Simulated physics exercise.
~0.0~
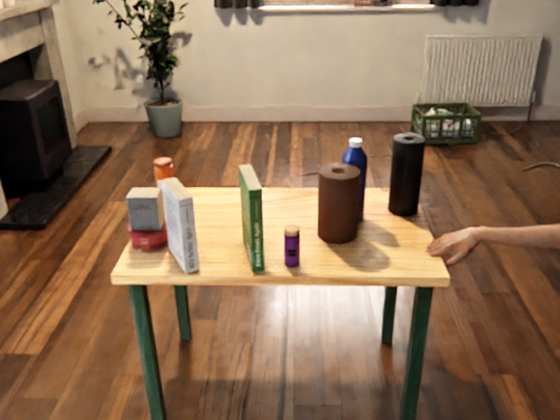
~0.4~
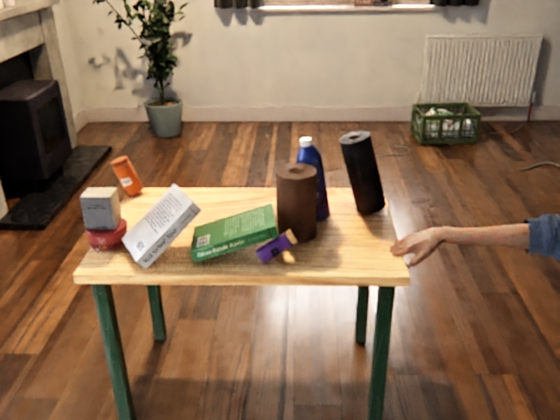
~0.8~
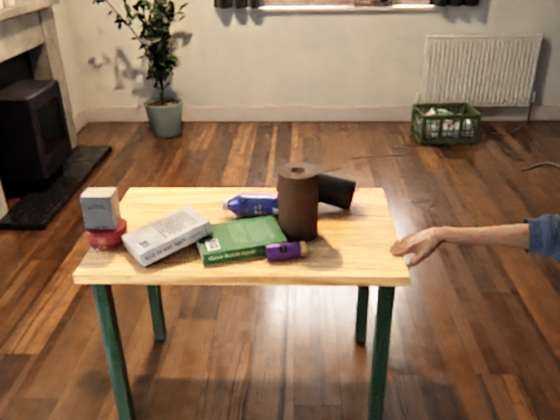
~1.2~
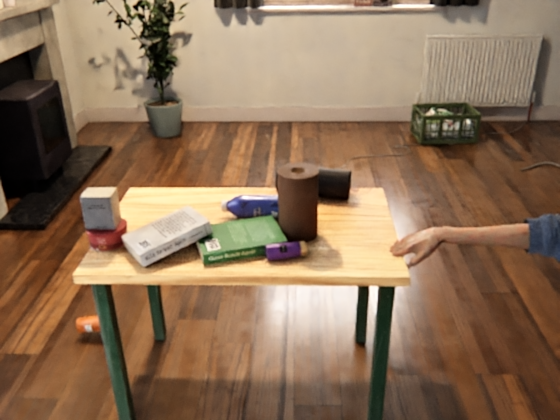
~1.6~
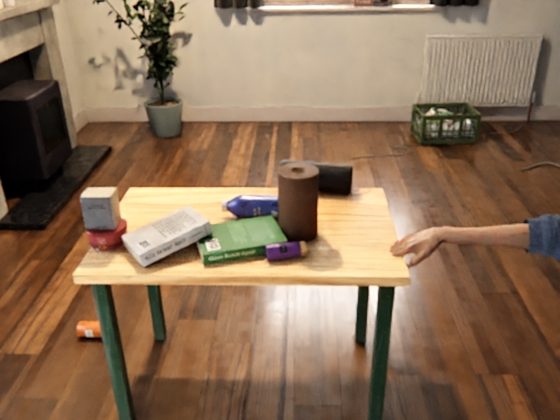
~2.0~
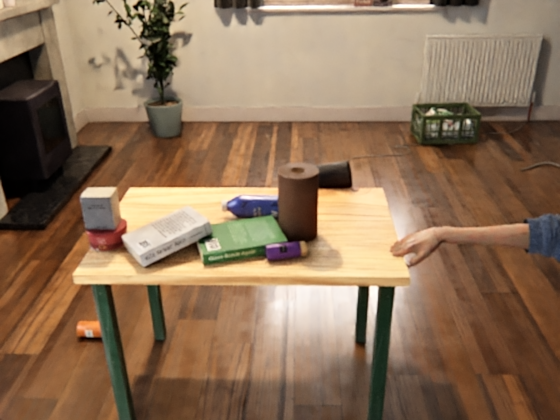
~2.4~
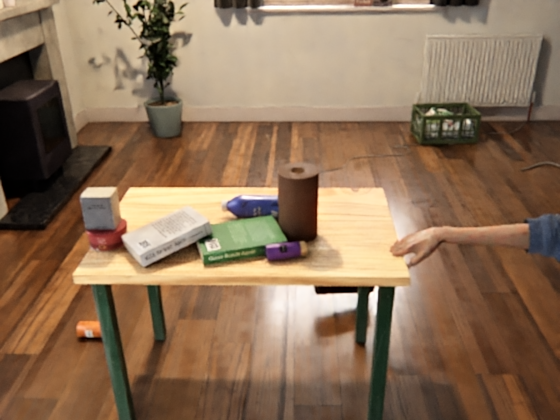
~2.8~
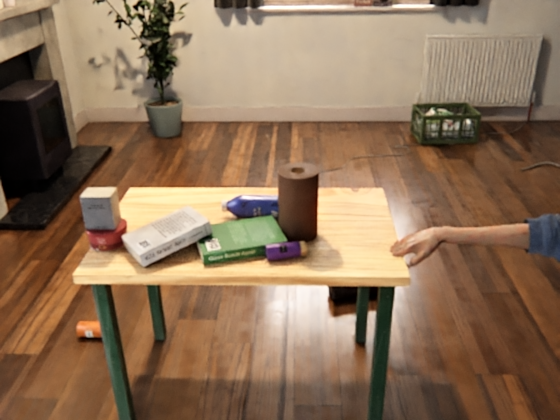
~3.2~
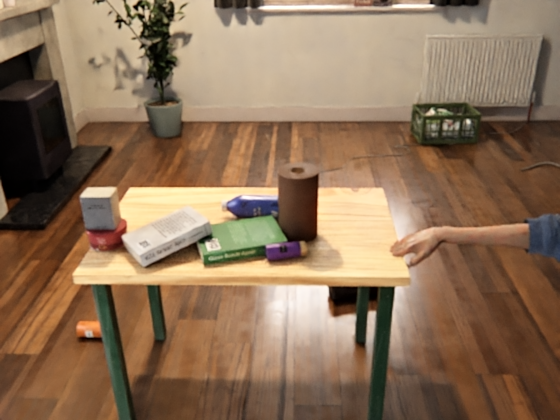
A small, crowded table jerked left with a hand at its edge, toppling both books in the middle, the blue bottle and a purple shaker, while an orange jar and then a black roll dropped to the floor; the brown roll stayed upright.
